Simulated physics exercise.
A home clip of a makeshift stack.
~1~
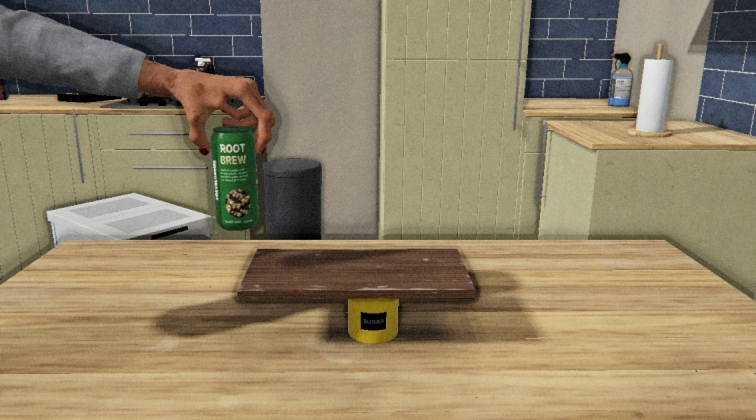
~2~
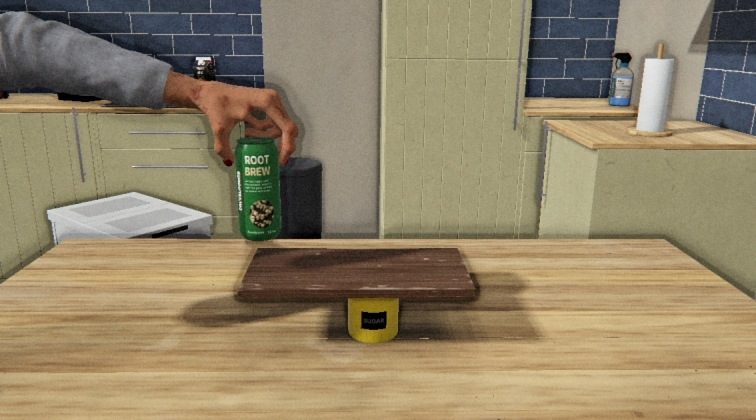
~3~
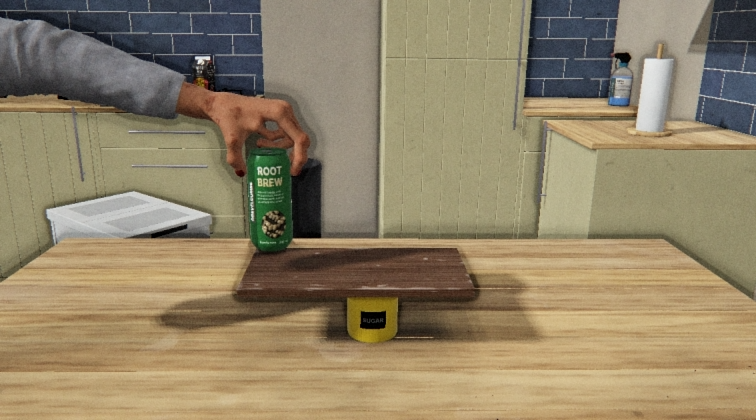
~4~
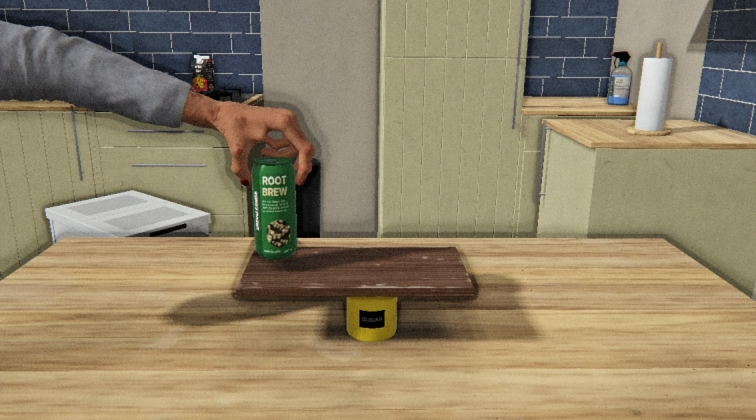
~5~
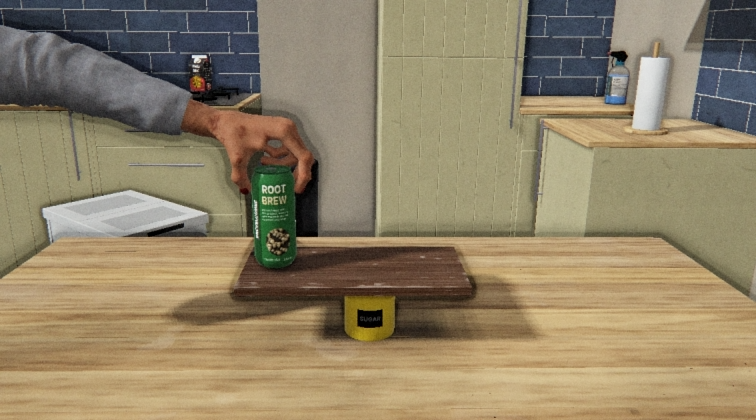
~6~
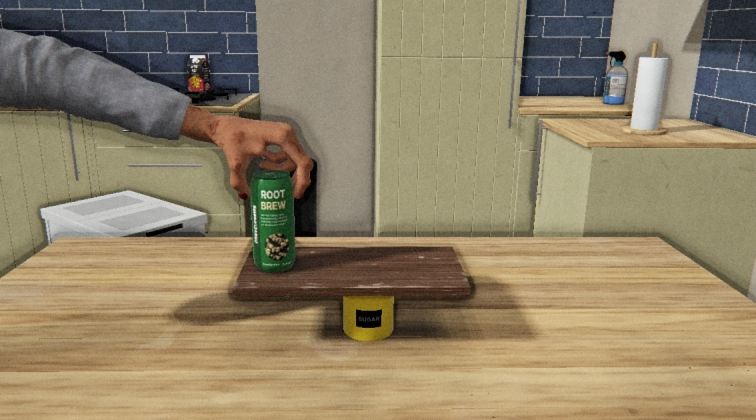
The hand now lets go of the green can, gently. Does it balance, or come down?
Outcome: The stack comes apart.
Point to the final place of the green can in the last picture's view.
At about (200, 313).
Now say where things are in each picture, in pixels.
In the first frame, on its way; green can (235, 179); yellow jar (373, 304).
In the second frame, on its way; green can (259, 189); yellow jar (373, 304).
In the third frame, on its way; green can (270, 199); yellow jar (373, 303).
In the fourth frame, on its way; green can (275, 209); yellow jar (372, 302).
In the fifth frame, on its way; green can (274, 217); yellow jar (370, 302).
In the sixth frame, in place under the hand; green can (273, 222); yellow jar (369, 302).
Then, 0.40 s later than the last frame, green can now fallen; brown board tilted by 39°.
Then, 0.50 s later than the last frame, brown board tilted by 41°.
Then, 0.90 s later than the last frame, brown board tilted by 24°.
When it is over, fallen, green can; the other 2 as before. End places, in pixels of the last picture, green can near (200, 313). The stack gives way.
